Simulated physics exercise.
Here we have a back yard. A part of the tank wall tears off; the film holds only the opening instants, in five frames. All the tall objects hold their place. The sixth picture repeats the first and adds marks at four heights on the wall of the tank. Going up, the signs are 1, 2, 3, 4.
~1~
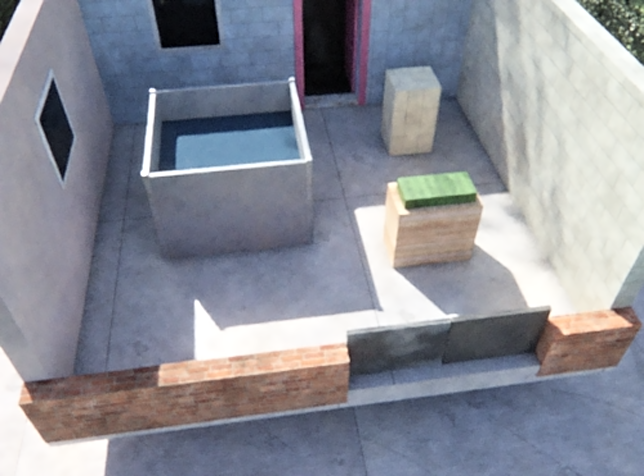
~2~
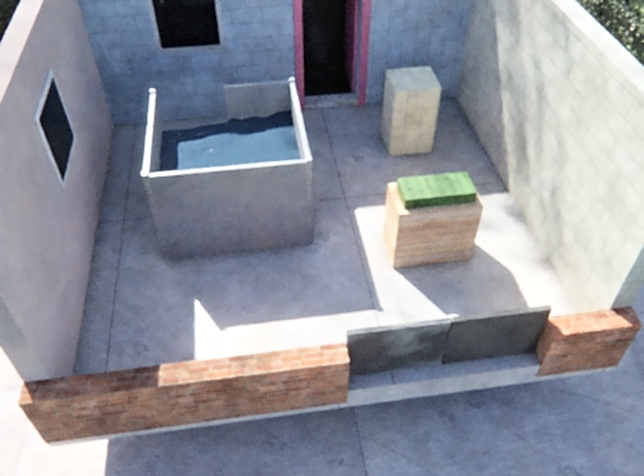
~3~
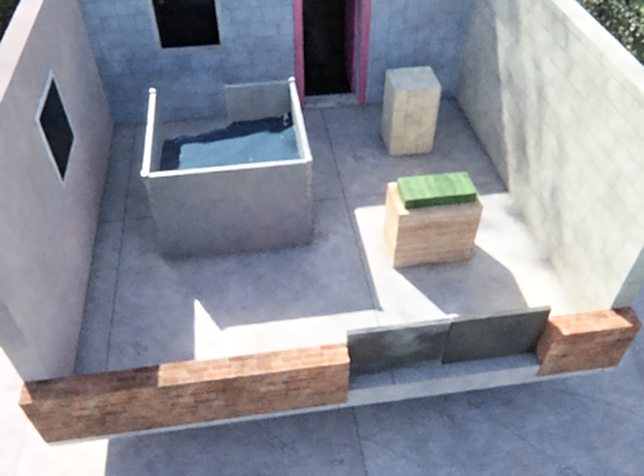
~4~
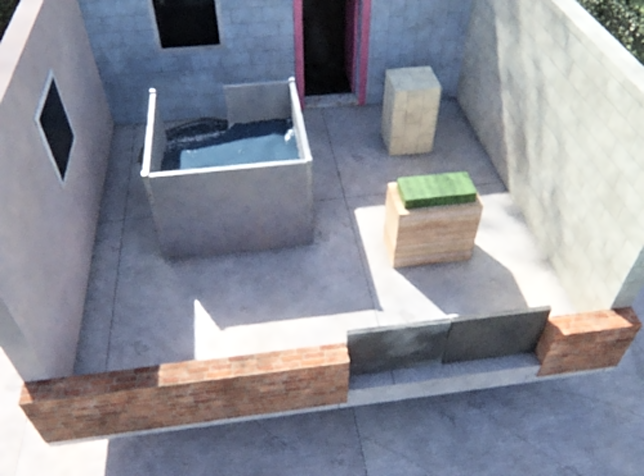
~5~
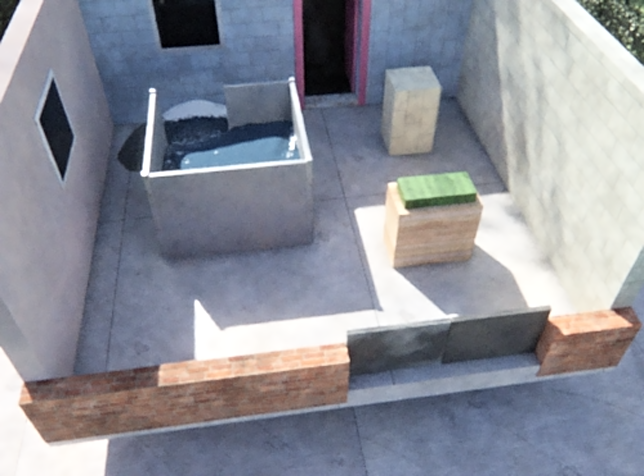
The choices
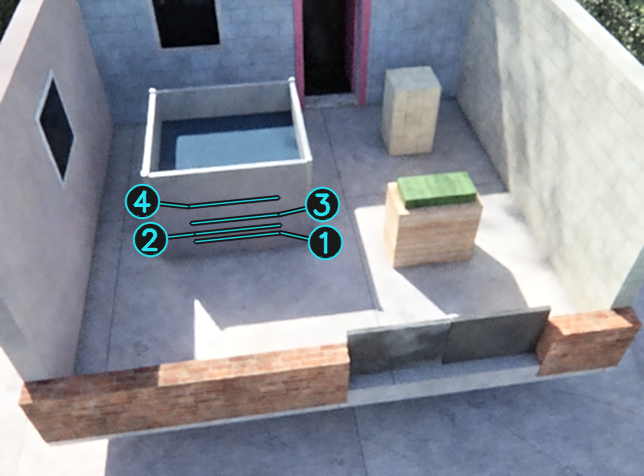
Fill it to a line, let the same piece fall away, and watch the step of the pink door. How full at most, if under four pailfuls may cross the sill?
Use line 4.
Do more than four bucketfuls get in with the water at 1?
No, not at all.
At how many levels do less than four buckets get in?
All of them.
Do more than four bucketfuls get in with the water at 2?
No.
On the marked copy, 1 at (238, 237); 2 at (237, 229); 3 at (235, 219); 4 at (233, 202); from the bottom up 1, 2, 3, 4.
Choosing 1, nothing gets over.
Choosing 2, nothing gets over.
Choosing 3, nothing gets over.
Choosing 4, a bucket or two gets in.
